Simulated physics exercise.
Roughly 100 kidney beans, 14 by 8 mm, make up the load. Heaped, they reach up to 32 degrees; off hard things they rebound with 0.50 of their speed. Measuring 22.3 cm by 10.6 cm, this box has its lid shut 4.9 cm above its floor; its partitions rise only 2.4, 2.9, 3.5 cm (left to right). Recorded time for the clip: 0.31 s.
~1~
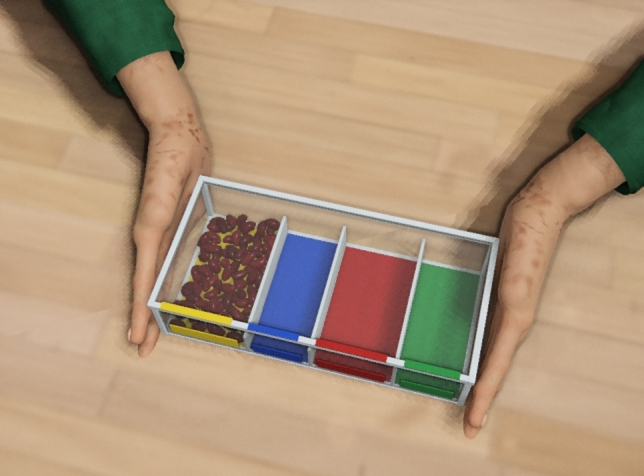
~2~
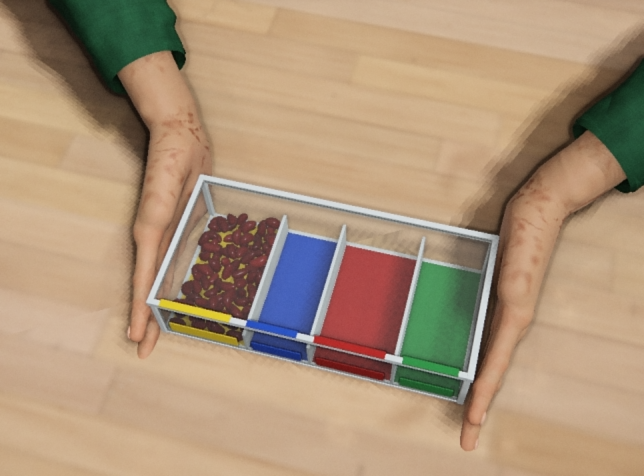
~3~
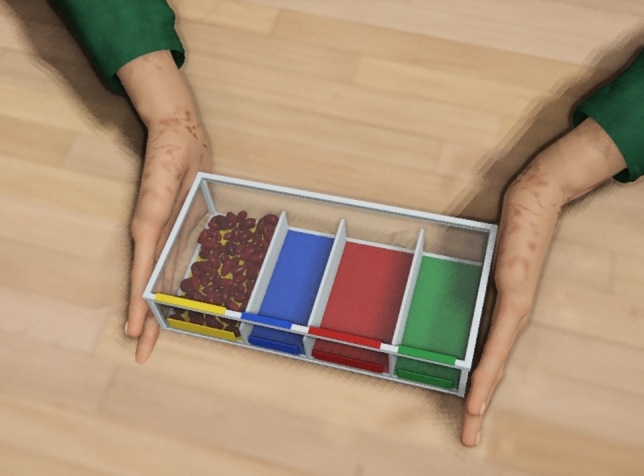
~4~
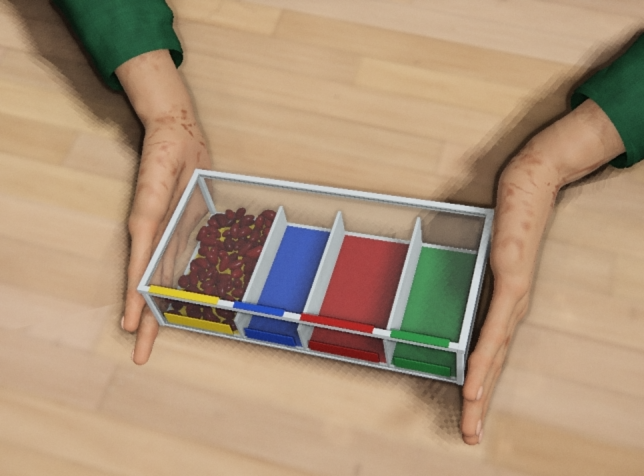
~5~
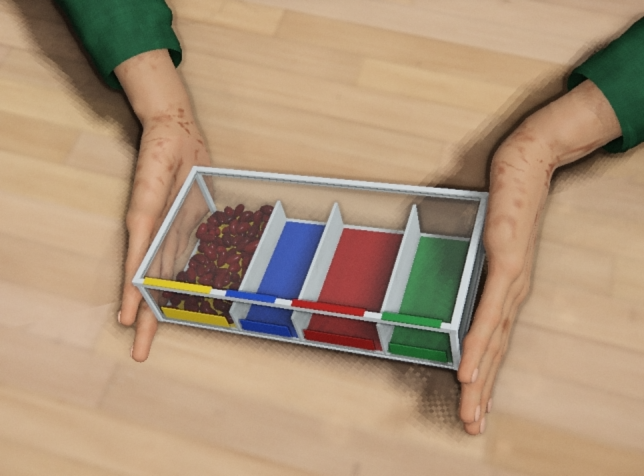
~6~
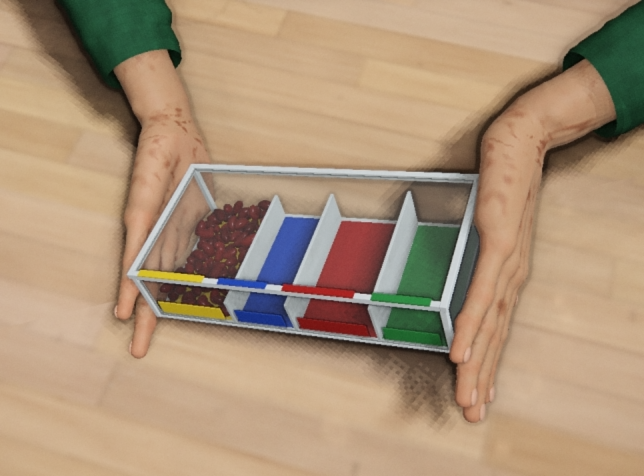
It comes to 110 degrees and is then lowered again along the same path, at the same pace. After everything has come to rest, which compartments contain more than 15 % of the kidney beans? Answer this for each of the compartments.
Red compartment: Not more than 15 %, blue compartment: Not more than 15 %, green compartment: Not more than 15 %, yellow compartment: More than 15 %.
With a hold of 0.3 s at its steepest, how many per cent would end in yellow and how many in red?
That would leave yellow with 100 percent and red with 0 percent.
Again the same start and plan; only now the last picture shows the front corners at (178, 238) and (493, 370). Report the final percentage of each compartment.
Red = 65 %, blue = 5 %, green = 30 %, yellow = 0 %.
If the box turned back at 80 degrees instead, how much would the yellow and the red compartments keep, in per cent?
Result - yellow 100 percent, red 0 percent.
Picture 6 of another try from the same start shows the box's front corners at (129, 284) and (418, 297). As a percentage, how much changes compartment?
In that case about 0 percent.
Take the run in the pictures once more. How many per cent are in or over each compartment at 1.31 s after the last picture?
Red = 0, blue = 0, green = 0, yellow = 100 (percent).
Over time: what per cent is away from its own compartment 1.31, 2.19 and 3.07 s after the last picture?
Estimates: 0 / 0 / 0.
Then, 1.31 s after the last picture, tilt 110 degrees; yellow 100 %.
Then, 2.19 s after the last picture, tilt 49 degrees; yellow 100 %.
Then, 3.07 s after the last picture, tilt 0 degrees; yellow 100 %.
In the end, red 0 %, blue 0 %, green 0 %, yellow 100 %.
